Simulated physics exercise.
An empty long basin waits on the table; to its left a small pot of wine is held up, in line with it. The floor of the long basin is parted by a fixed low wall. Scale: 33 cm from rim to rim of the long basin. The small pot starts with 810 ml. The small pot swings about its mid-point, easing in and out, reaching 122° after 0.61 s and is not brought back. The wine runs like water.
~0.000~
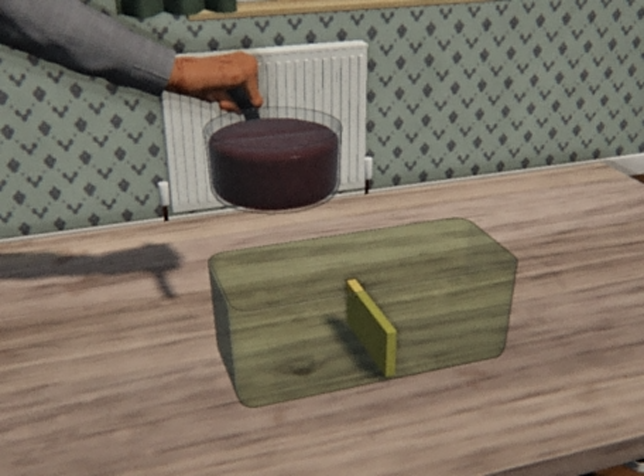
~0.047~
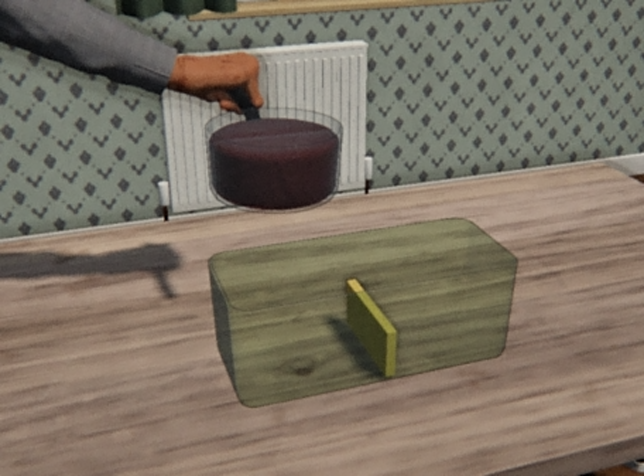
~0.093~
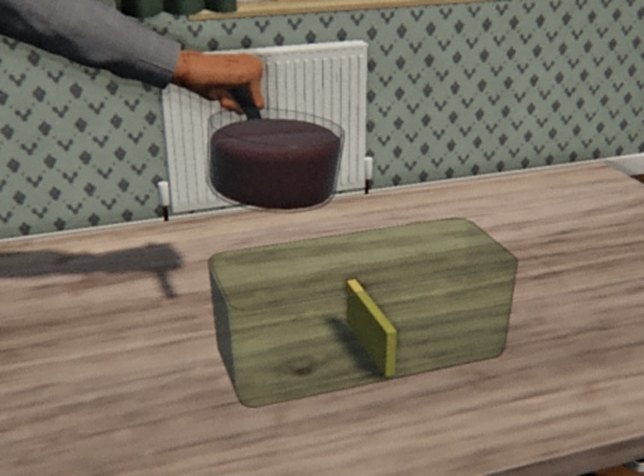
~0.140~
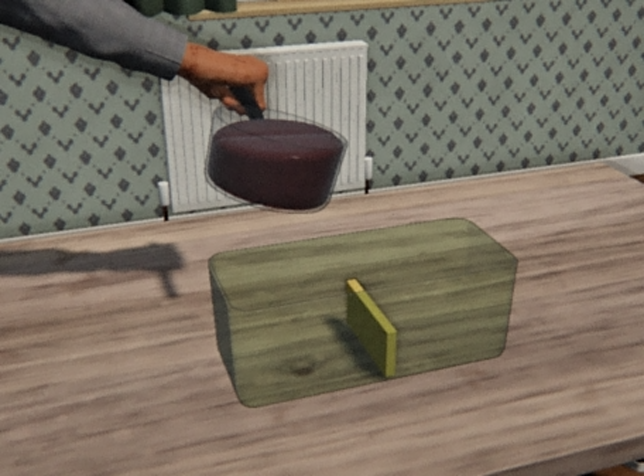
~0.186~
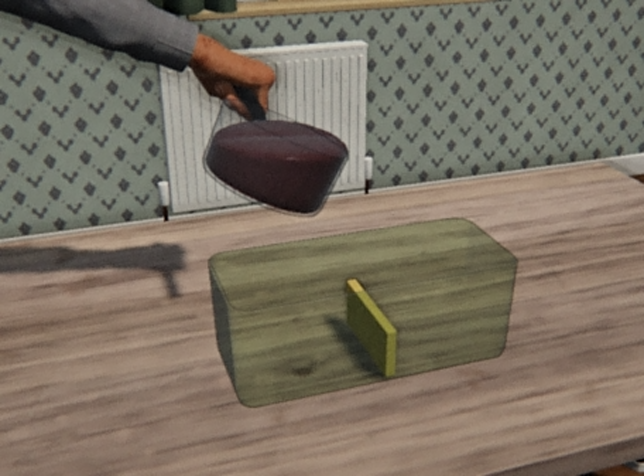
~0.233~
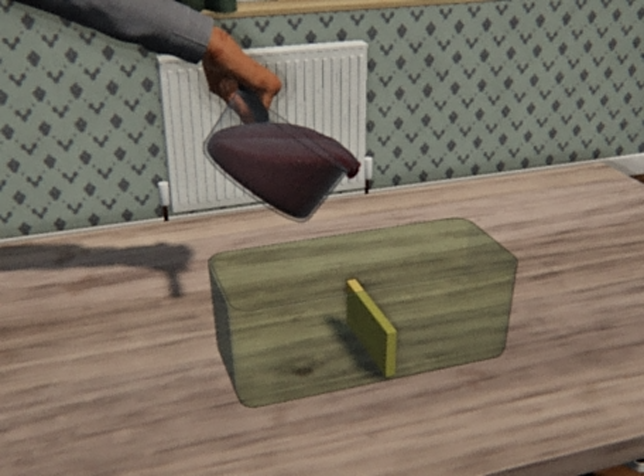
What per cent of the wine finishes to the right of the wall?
Roughly 48 per cent is past the wall.
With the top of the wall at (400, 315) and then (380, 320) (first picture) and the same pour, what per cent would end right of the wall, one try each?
First 25, then 40 per cent.
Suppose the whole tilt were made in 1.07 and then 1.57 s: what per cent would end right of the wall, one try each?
In turn about 70 and 70 per cent.
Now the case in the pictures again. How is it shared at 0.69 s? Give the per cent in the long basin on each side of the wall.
Some 44 per cent left and 48 right.
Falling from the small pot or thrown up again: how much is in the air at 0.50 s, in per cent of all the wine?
About 36 per cent.
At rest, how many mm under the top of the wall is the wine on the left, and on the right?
Left about 42 mm, right about 40 mm.
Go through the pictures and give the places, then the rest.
Tilt 0°; pouring edge (337, 121); surface from (209, 142) to (333, 129); the long basin's rim runs from (219, 284) to (492, 240); the wall's top is at (370, 306), in the first frame.
Tilt 2°; pouring edge (338, 123); surface from (209, 142) to (333, 129), in the second frame.
Tilt 7°; pouring edge (340, 129); surface from (211, 140) to (335, 131), in the third frame.
Tilt 15°; pouring edge (342, 138); surface from (213, 139) to (338, 133), in the fourth frame.
Tilt 26°; pouring edge (343, 151); surface from (212, 142) to (339, 144); 3 per cent is over the edge, in the fifth frame.
Tilt 39°; pouring edge (341, 166); surface from (207, 140) to (323, 147); 9 per cent is over the edge, in the sixth frame.
By 0.50 s the tilt is 112° and 12 per cent is still to pour, 12 is left of the wall and 41 right of it.
By 0.69 s the tilt is 122° and 1 per cent is still to pour, 44 is left of the wall and 48 right of it.
By 0.89 s the tilt is 122° and 0 per cent is still to pour, 50 is left of the wall and 48 right of it.
By 1.11 s the tilt is 122° and 0 per cent is still to pour, 50 is left of the wall and 48 right of it.
At rest 50 per cent lies left of the wall, 48 right of it and 2 outside.
